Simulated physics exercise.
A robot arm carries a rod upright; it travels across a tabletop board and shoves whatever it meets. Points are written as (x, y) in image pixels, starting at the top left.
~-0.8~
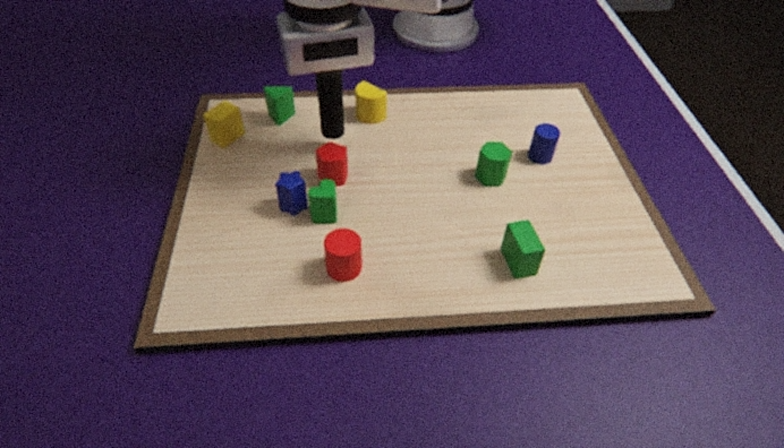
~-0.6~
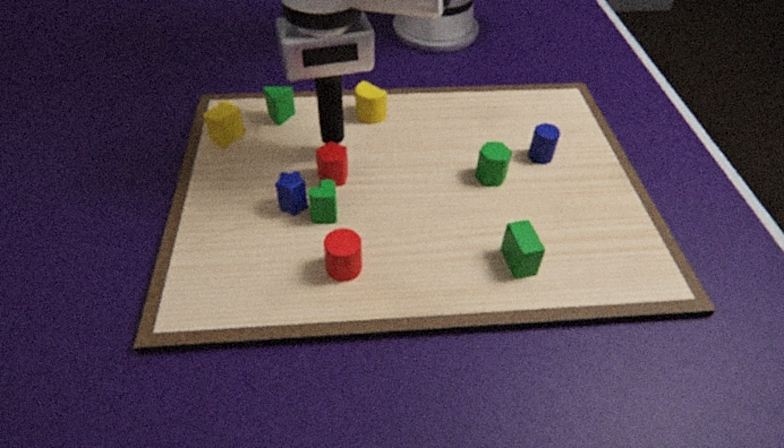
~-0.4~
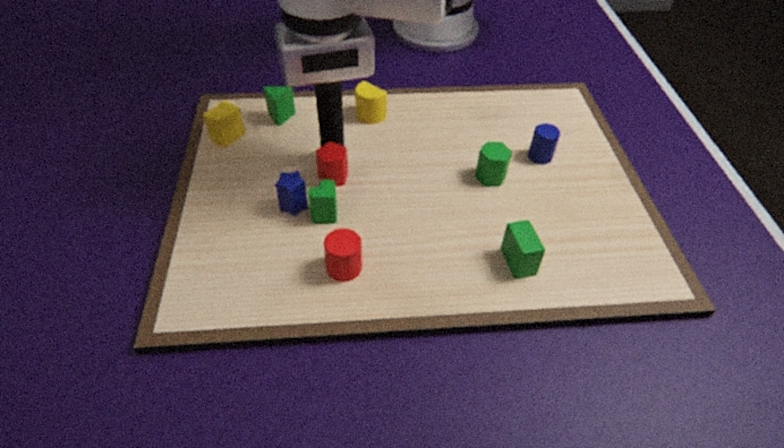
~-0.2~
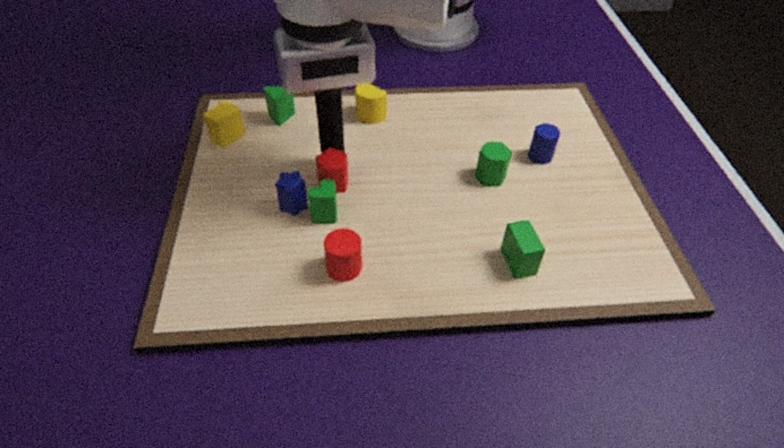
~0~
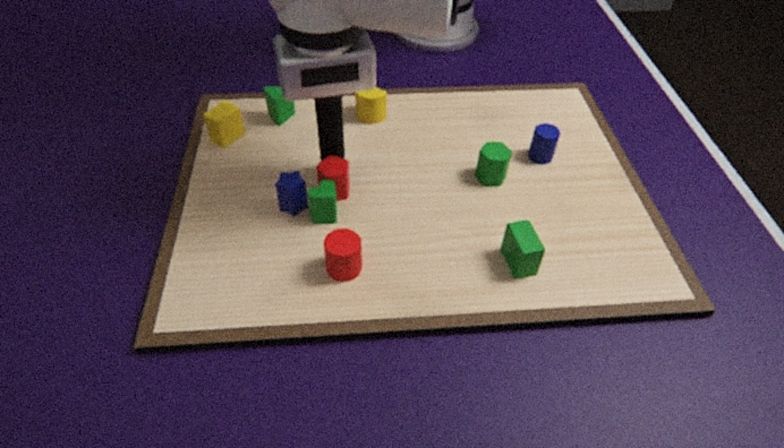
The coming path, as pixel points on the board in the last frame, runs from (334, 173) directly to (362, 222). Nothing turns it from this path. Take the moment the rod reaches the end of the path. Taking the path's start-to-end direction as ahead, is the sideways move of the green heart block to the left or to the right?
Rightward.
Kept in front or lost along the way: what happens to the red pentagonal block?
Prediction: Still leading.
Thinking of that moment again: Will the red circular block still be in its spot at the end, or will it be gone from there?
That block is going to be left alone.
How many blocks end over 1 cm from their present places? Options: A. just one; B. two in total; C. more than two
My pick is B.
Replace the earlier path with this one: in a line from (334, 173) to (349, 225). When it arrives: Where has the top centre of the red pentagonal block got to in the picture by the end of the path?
Around pixel (361, 218).
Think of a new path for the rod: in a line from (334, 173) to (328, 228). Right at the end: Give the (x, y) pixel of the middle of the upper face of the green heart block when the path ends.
It ends at (327, 224).
On the path given first. Halfway along, rod at (347, 182); green heart block at (321, 207), turned 65° clockwise; red pentagonal block at (347, 192).
At the end, rod at (361, 207); blue star-shaped block in place; green heart block at (321, 210), turned 95° clockwise; red pentagonal block at (354, 219), turned 30° clockwise; red circular block in place.
